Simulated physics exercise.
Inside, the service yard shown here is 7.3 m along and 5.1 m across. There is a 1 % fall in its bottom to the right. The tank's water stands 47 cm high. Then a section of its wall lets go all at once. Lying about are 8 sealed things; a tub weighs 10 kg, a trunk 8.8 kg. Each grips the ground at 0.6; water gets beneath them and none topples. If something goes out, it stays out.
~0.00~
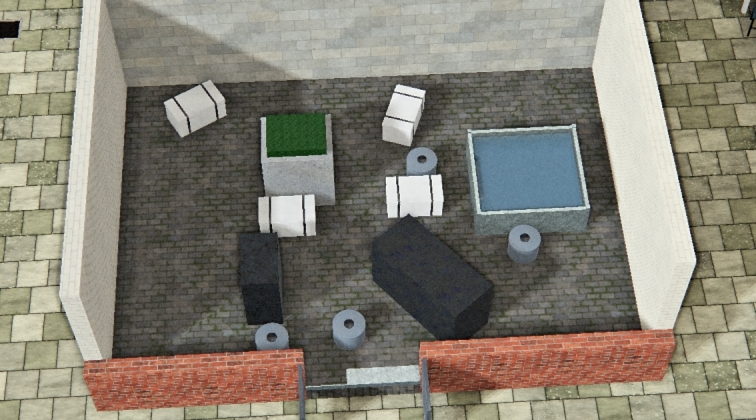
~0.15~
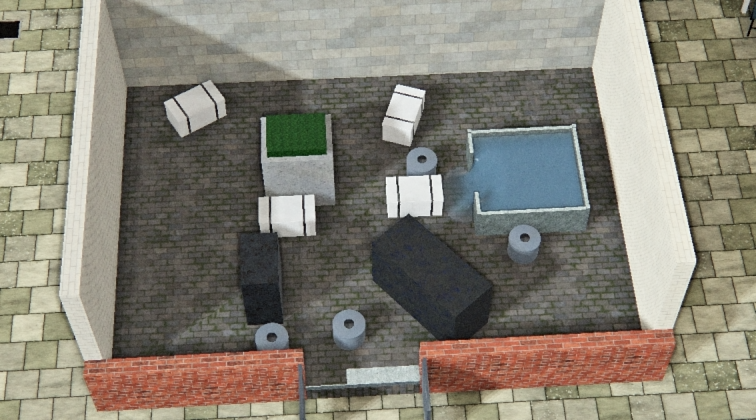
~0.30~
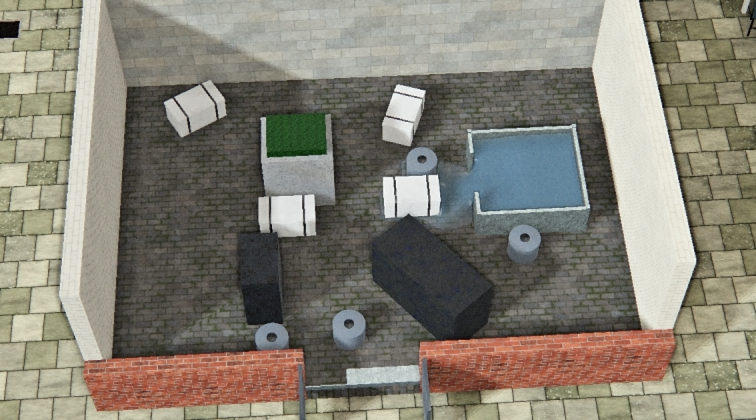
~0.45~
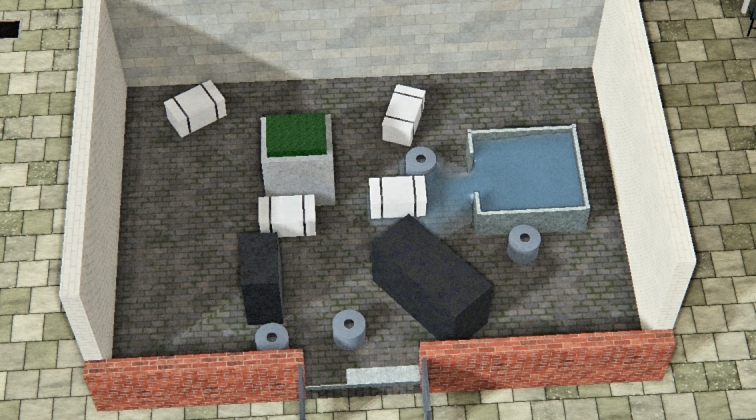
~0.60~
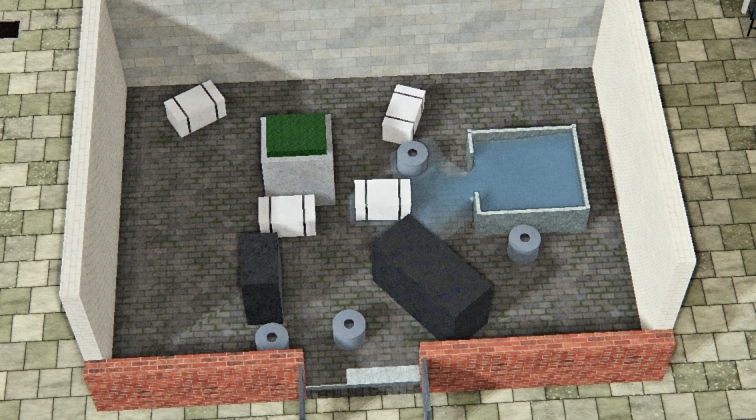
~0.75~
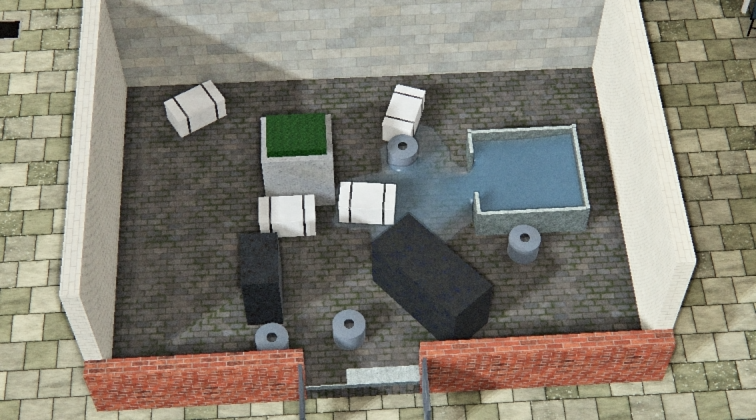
In a walled yard, water pours from a tank and pushes a white trunk and grey tub left.
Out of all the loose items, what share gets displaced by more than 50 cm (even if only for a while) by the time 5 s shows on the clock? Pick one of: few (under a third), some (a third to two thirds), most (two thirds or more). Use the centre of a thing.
Some.
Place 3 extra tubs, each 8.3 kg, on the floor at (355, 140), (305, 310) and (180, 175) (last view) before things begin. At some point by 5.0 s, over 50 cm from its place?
Order as given: Goes farther, goes farther, stays inside it.
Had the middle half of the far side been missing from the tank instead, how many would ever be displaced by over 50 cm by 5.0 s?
Result: 0.
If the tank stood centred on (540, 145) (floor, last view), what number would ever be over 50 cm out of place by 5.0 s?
4.
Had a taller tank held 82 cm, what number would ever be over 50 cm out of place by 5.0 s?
Under that setup the answer is 5.
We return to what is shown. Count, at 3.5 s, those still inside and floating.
The number is 1.
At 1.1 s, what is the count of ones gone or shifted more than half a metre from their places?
It comes to 2.
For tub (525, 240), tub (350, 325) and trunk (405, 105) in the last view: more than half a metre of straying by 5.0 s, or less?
Well, in turn that's not reaching it, not reaching it, topping it.
After 1.1 s 2 of 8 are over 50 cm from their spots; 0 afloat.
After 2.2 s 3 of 8 are over 50 cm from their spots; 1 afloat.
After 3.5 s 4 of 8 are over 50 cm from their spots; 1 afloat.
After 5.0 s 4 of 8 are over 50 cm from their spots, and 4 have been at some point; 1 afloat.
